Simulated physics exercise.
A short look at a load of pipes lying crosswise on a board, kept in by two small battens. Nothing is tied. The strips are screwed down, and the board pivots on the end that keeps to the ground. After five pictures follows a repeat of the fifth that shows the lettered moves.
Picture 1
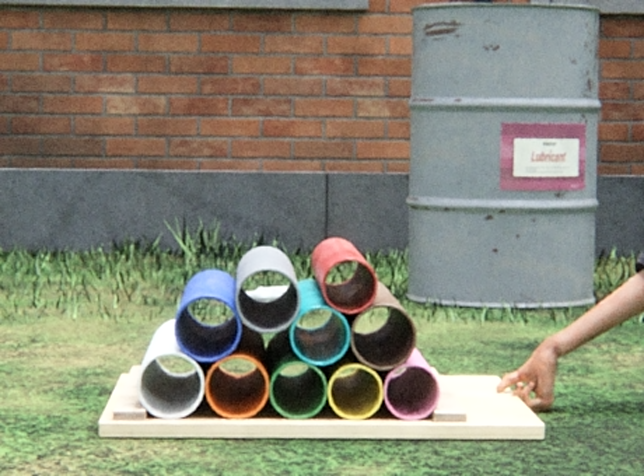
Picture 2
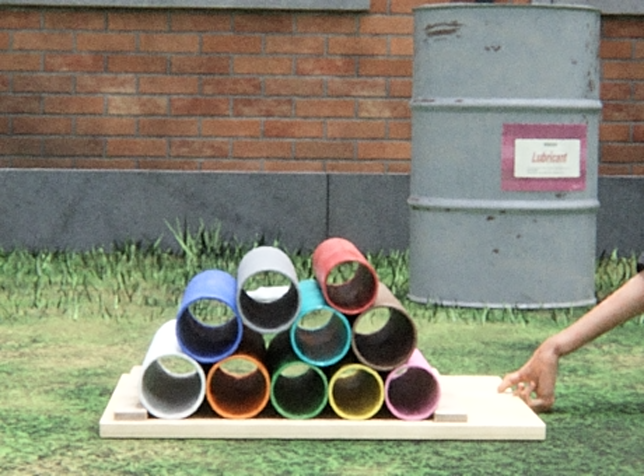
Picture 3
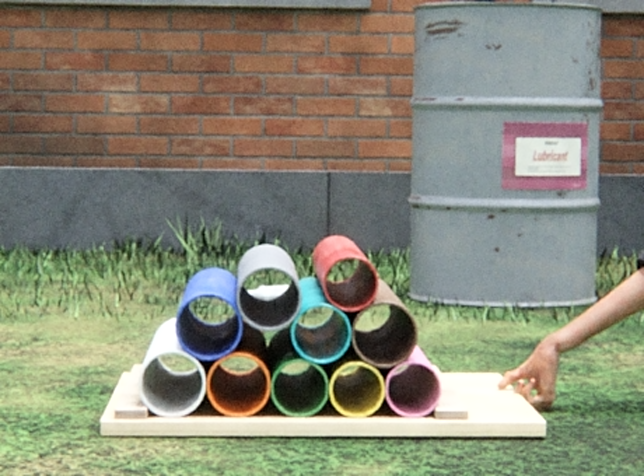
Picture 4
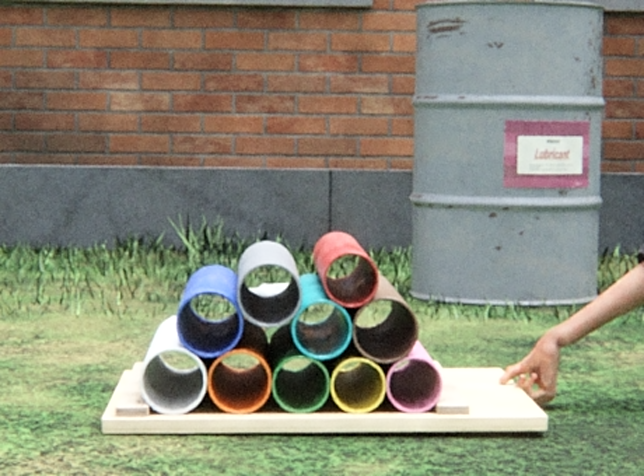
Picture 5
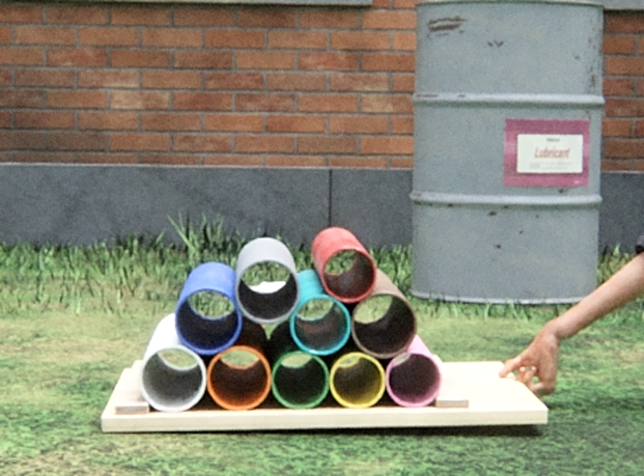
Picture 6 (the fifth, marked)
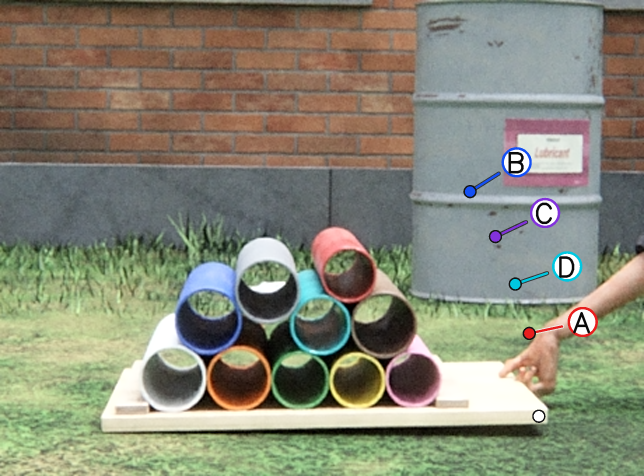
At first, a stack of colourful pipes sits between two low strips on a pale board lying on grass, with a hand at its right end. The hand then raises that end very slightly, the left end staying down, while the pipes keep their places in the stack with barely any movement.
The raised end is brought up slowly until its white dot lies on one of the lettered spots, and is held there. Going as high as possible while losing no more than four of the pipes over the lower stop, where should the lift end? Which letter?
Stop at D.
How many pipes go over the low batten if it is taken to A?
It comes to none.
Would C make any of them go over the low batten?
Yes, at C.
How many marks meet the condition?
The number is two.
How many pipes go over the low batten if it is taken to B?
It comes to ten.
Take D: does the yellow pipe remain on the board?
The yellow pipe: Yes.
On the copy, A at (529, 333); B at (470, 192); C at (496, 236); D at (515, 284); the white dot at (539, 416).
On D. First, board at 18°.
Then, board at 19°.
Finally, board at 19°, three over the low batten (turquoise, blue, grey).
By contrast, A none over the low batten; B ten over the low batten; C ten over the low batten.
